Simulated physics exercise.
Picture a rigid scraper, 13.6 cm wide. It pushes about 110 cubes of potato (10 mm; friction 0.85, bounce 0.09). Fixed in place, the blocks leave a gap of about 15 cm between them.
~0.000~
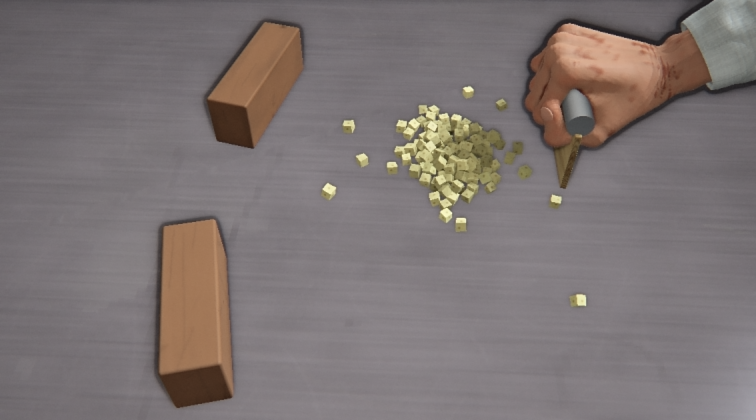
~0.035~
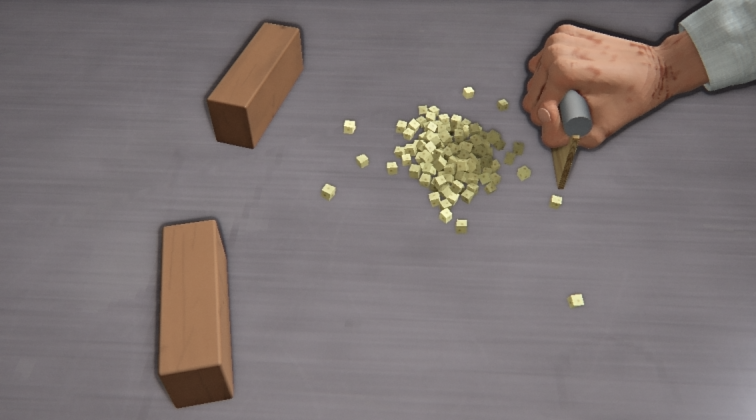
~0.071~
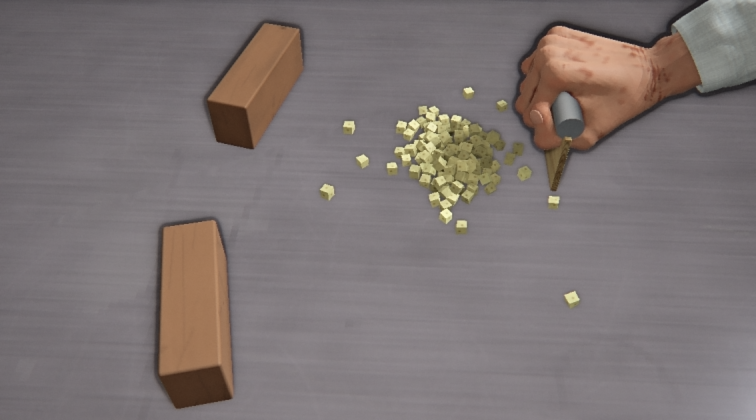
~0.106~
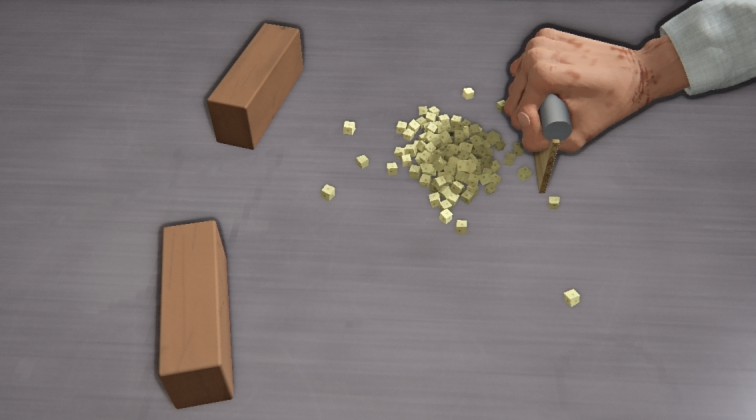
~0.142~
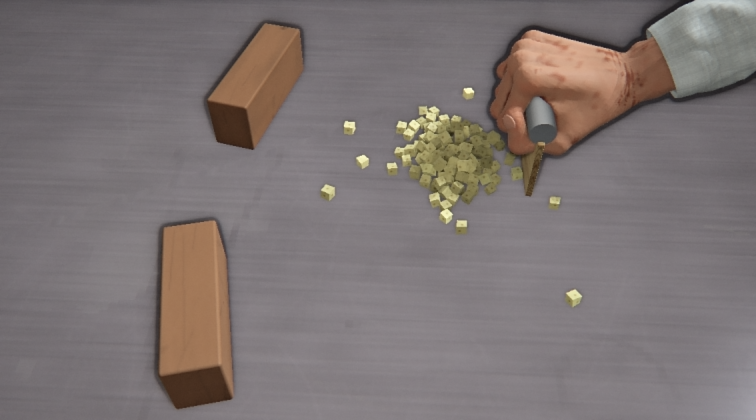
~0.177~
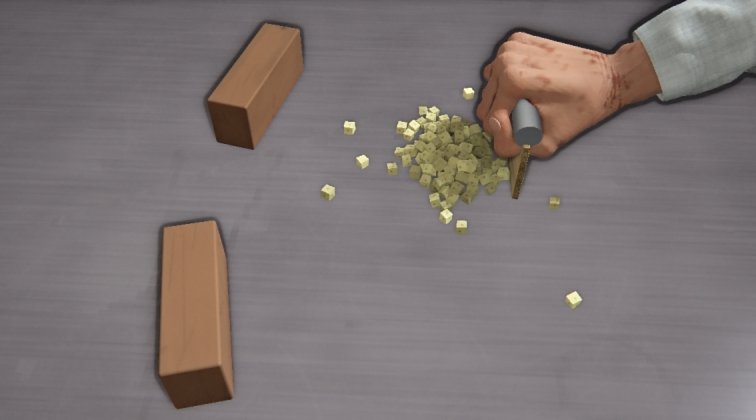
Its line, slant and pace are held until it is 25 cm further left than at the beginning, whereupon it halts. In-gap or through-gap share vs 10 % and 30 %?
Pretty sure not even a tenth gets in the gap.
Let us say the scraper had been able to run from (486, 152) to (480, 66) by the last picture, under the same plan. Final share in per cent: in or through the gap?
At rest, 15 percent has gone in or through the gap.
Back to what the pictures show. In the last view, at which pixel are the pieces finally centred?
I'd say close to (287, 176) in the last picture.
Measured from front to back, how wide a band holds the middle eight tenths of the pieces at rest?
I'd guess some 18 centimetres.
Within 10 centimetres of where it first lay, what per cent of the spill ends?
Share within range: Approx. 20 %.
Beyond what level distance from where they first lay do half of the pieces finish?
16 cm.
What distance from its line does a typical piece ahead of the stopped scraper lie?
I'd say around 3 cm.
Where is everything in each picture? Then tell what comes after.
In the first frame, scraper from (575, 144) to (558, 60); moved 0.0 cm; pieces shifted so far, 0; middle of the spill at (452, 148); block at (189, 289); block at (256, 62).
In the second frame, scraper from (573, 145) to (556, 61); moved 0.2 cm; pieces shifted so far, 0; middle of the spill at (452, 149).
In the third frame, scraper from (565, 147) to (549, 62); moved 1.0 cm; pieces shifted so far, 1; middle of the spill at (452, 149).
In the fourth frame, scraper from (553, 150) to (539, 64); moved 2.2 cm; pieces shifted so far, 1; middle of the spill at (452, 149).
In the fifth frame, scraper from (538, 152) to (526, 66); moved 3.6 cm; pieces shifted so far, 2; middle of the spill at (452, 149).
In the sixth frame, scraper from (524, 155) to (514, 68); moved 4.9 cm; pieces shifted so far, 5; middle of the spill at (452, 149); block at (189, 291); block at (256, 63). Its speed is about 0.39 m/s, heading 17 degrees towards the viewer.
Then, at 0.45 s, scraper 15 cm from its start, spill 16 cm wide; held up before the blocks 100 %.
Then, at 0.73 s, scraper 26 cm from its start, spill 19 cm wide; held up before the blocks 100 %.
After 0.97 s, scraper 26 cm from its start, spill 19 cm wide; in or through the gap 5 %, held up before the blocks 95 %.
At rest (1.5 s), in or through the gap 5 %, round the near block 0 %, round the far block 0 %, held up before the blocks 95 %.
